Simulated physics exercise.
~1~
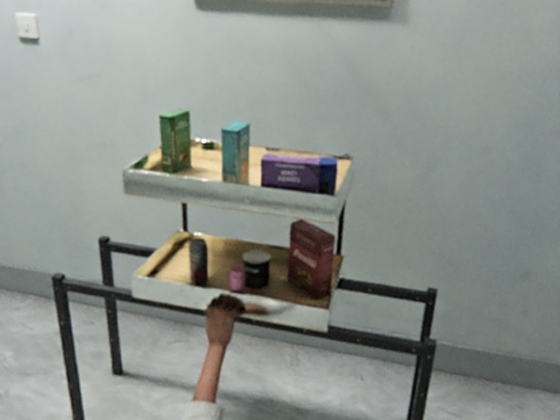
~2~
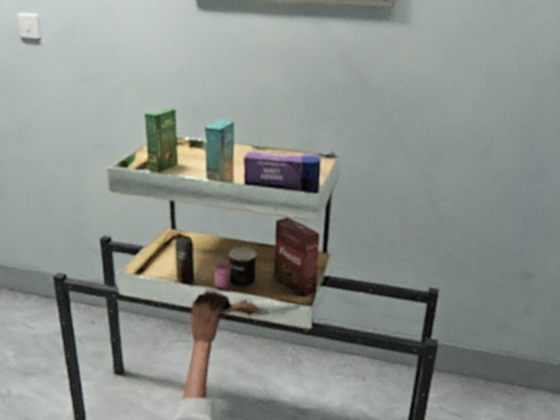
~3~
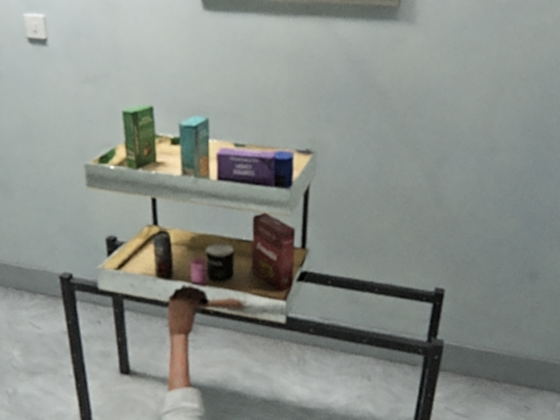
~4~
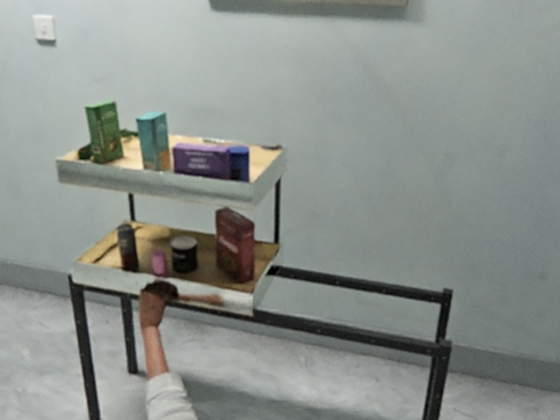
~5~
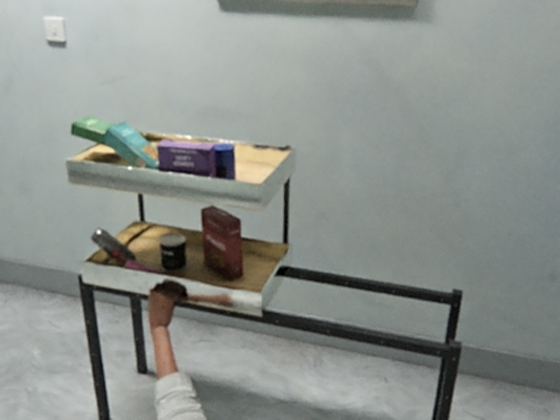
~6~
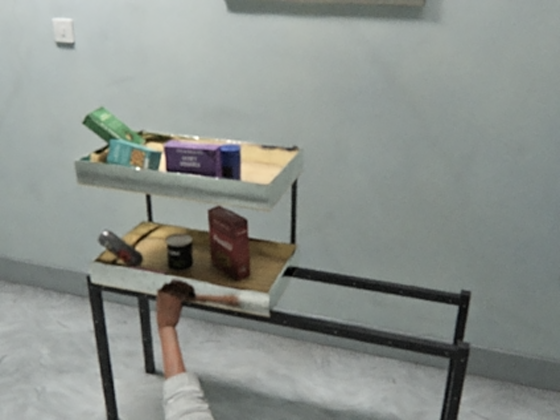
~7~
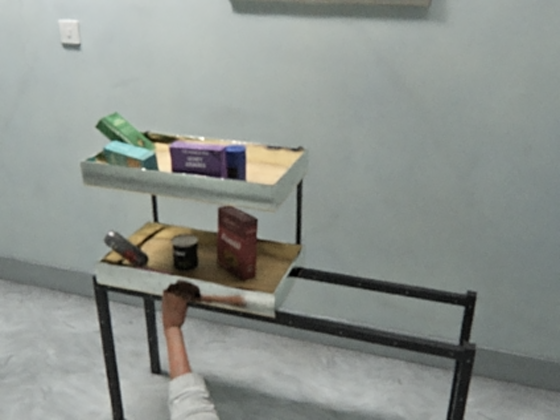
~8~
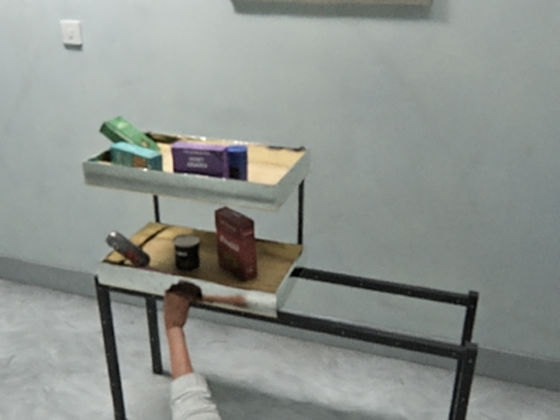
Against a plain grey wall, a hand slides a two-tier rack tray left along rails, toppling several packets and small containers.
